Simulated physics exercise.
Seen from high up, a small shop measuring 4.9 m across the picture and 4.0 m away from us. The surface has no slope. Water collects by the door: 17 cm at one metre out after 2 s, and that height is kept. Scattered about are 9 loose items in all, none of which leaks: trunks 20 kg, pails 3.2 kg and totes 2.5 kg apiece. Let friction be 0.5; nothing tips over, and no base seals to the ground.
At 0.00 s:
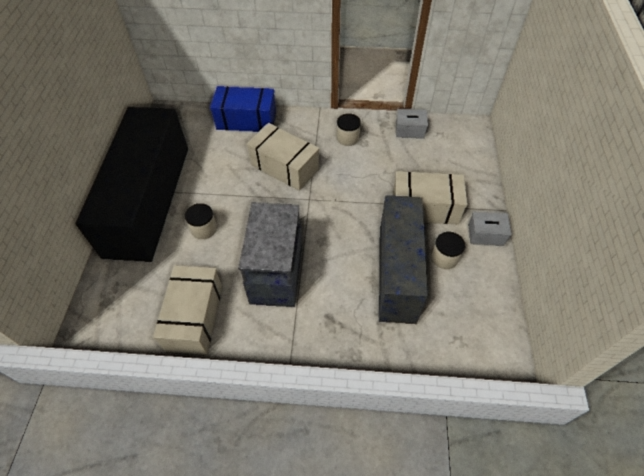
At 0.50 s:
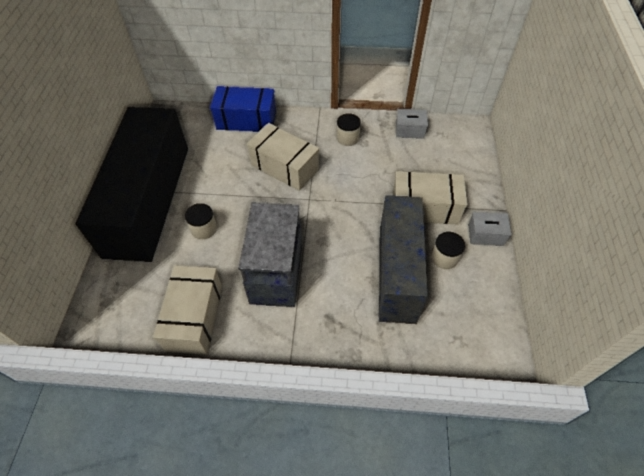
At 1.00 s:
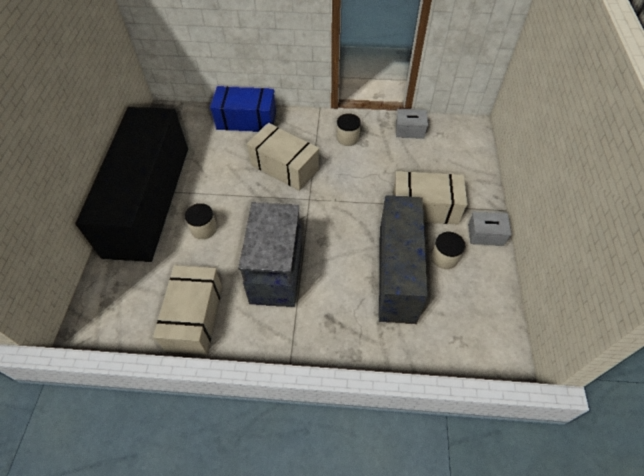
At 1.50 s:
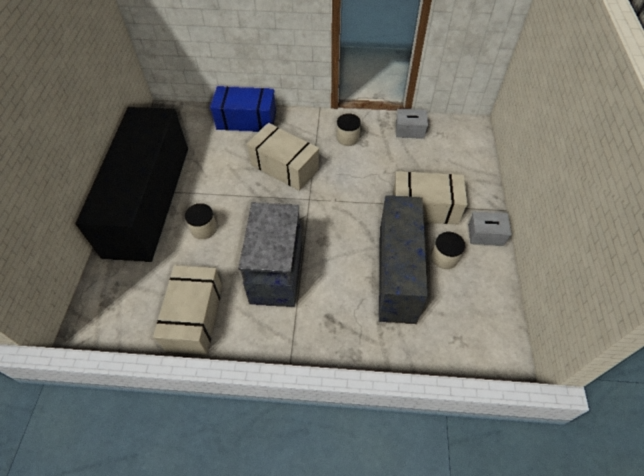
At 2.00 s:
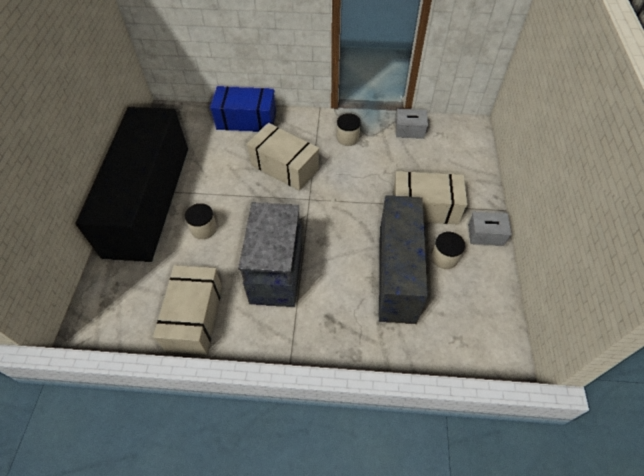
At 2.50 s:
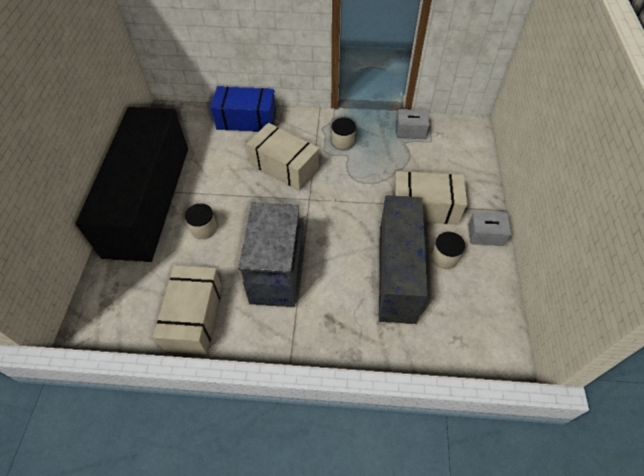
A small walled shop with scattered trunks, pails and totes sat still while bluish water spread outside, then water came through the doorway onto the floor and nudged the nearest pail slightly left.
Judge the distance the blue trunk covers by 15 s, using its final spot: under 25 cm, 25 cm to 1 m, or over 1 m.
The blue trunk ends under 25 cm from its start.
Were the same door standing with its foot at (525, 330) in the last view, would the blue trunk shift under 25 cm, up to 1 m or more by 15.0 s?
Result for the blue trunk: Moderate displacement.
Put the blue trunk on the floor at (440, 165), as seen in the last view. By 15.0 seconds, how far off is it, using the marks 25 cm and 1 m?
By then it edges a bit.
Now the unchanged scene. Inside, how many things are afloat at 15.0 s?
Count at that moment: 8.
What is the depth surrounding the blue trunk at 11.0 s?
4 cm or so.
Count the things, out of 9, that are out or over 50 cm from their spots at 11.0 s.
The count is 4.
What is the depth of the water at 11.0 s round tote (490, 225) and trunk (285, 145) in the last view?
First about 9 cm, second about 4 cm.
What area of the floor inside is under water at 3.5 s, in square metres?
That flooded area is roughly 5.0 m2.
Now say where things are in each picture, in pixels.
In the first frame, the blue trunk at (243, 98), on the bottom; 0.0 m2 under water; 0 of 9 have shifted.
In the second frame, the blue trunk at (243, 98), on the bottom; 0.0 m2 under water; 0 of 9 have shifted.
In the third frame, the blue trunk at (243, 98) rests on the ground; water covers 0.0 m2; 0 of 9 have shifted.
In the fourth frame, the blue trunk at (243, 98), on the bottom; 0.0 m2 under water; 0 of 9 have shifted.
In the fifth frame, the blue trunk at (243, 98) rests on the ground; 0.3 m2 under water; 0 of 9 have shifted.
In the sixth frame, the blue trunk at (243, 98), on the bottom; 1.1 m2 under water; 1 of 9 have shifted.
After 3.5 s the blue trunk is near (243, 98), 0.0 m from its start, aground; 1 afloat.
After 6.8 s the blue trunk is near (243, 98), 0.0 m from its start, aground; 3 afloat.
After 11.0 s the blue trunk is near (243, 98), 0.0 m from its start, aground; 5 afloat.
After 15.0 s the blue trunk is near (243, 98), 0.0 m from its start, aground; 8 afloat.
